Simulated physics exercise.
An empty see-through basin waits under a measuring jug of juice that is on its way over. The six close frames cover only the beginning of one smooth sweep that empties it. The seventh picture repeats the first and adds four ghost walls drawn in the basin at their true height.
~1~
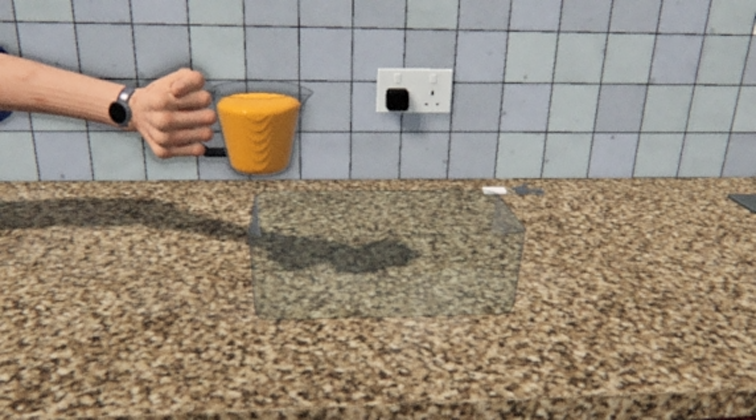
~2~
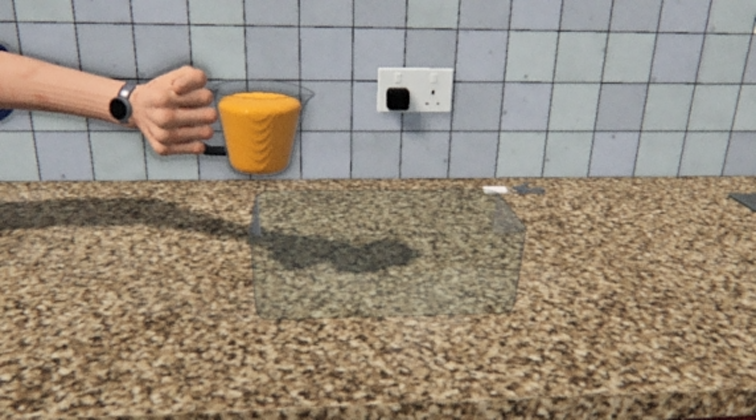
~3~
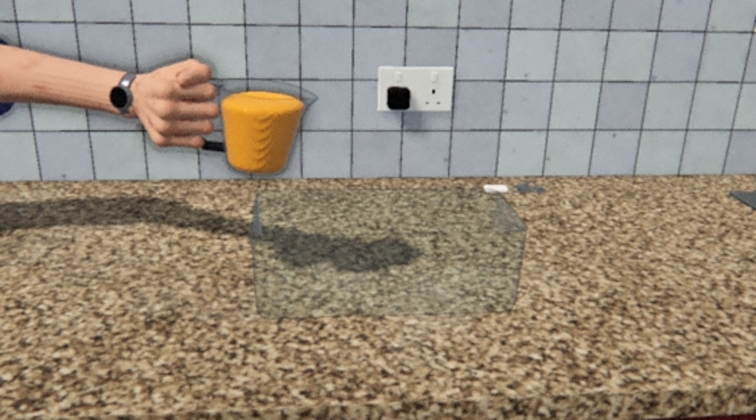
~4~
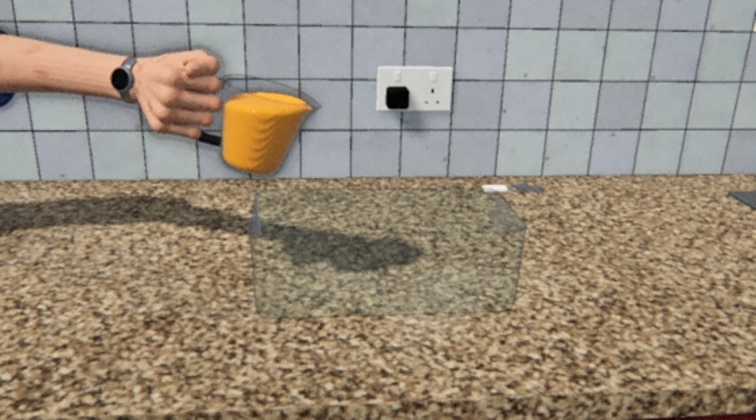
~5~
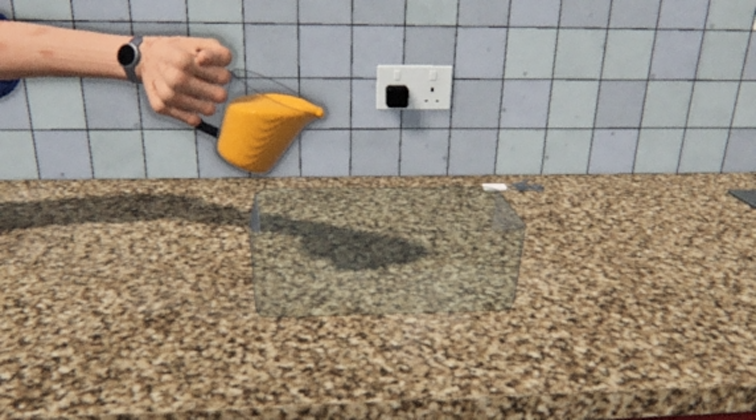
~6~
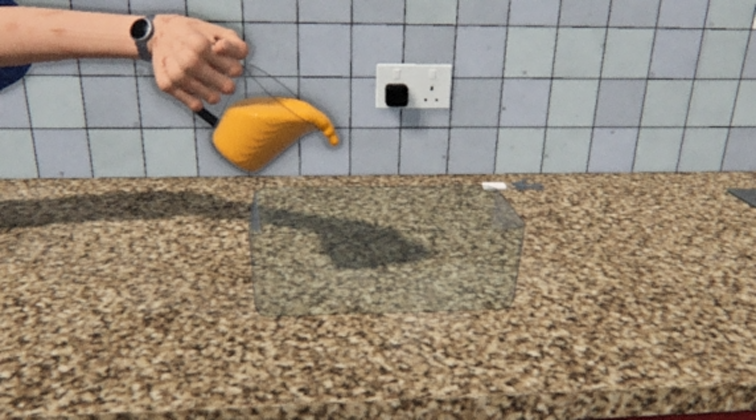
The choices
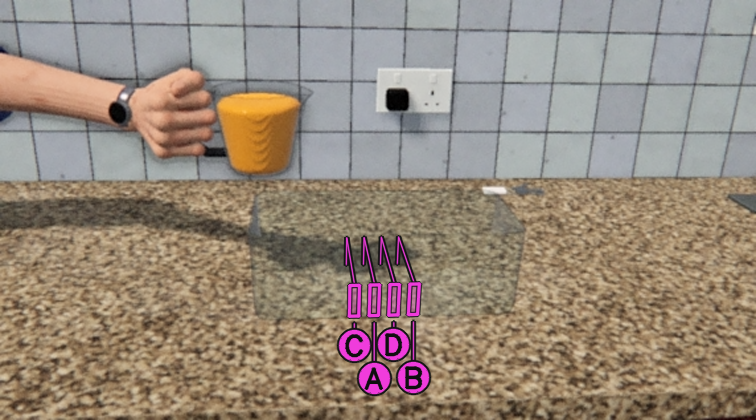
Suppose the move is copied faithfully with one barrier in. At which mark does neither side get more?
Best: C.
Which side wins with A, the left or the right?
More ends on the left.
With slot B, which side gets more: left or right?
More ends on the left.
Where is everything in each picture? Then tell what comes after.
The first picture shows upright, lip at (312, 92); basin from (255, 317) to (513, 310); nothing has left yet.
The second picture shows upright, lip at (313, 93); nothing has left yet.
The third picture shows tipped about 7°, lip at (317, 98); nothing has left yet.
The fourth picture shows tipped about 15°, lip at (320, 106); nothing has left yet.
The fifth picture shows tipped about 26°, lip at (323, 116); juice is over the lip, down to (323, 116).
The sixth picture shows tipped about 39°, lip at (323, 129); juice is over the lip, down to (333, 141).
On the marked copy, A at (374, 322); B at (413, 321); C at (354, 323); D at (393, 322).
If A is chosen, about 79 % ends left of the wall and 19 % right of it.
If B is chosen, about 96 % ends left of the wall and 3 % right of it.
If C is chosen, about 50 % ends left of the wall and 50 % right of it.
If D is chosen, about 94 % ends left of the wall and 4 % right of it.
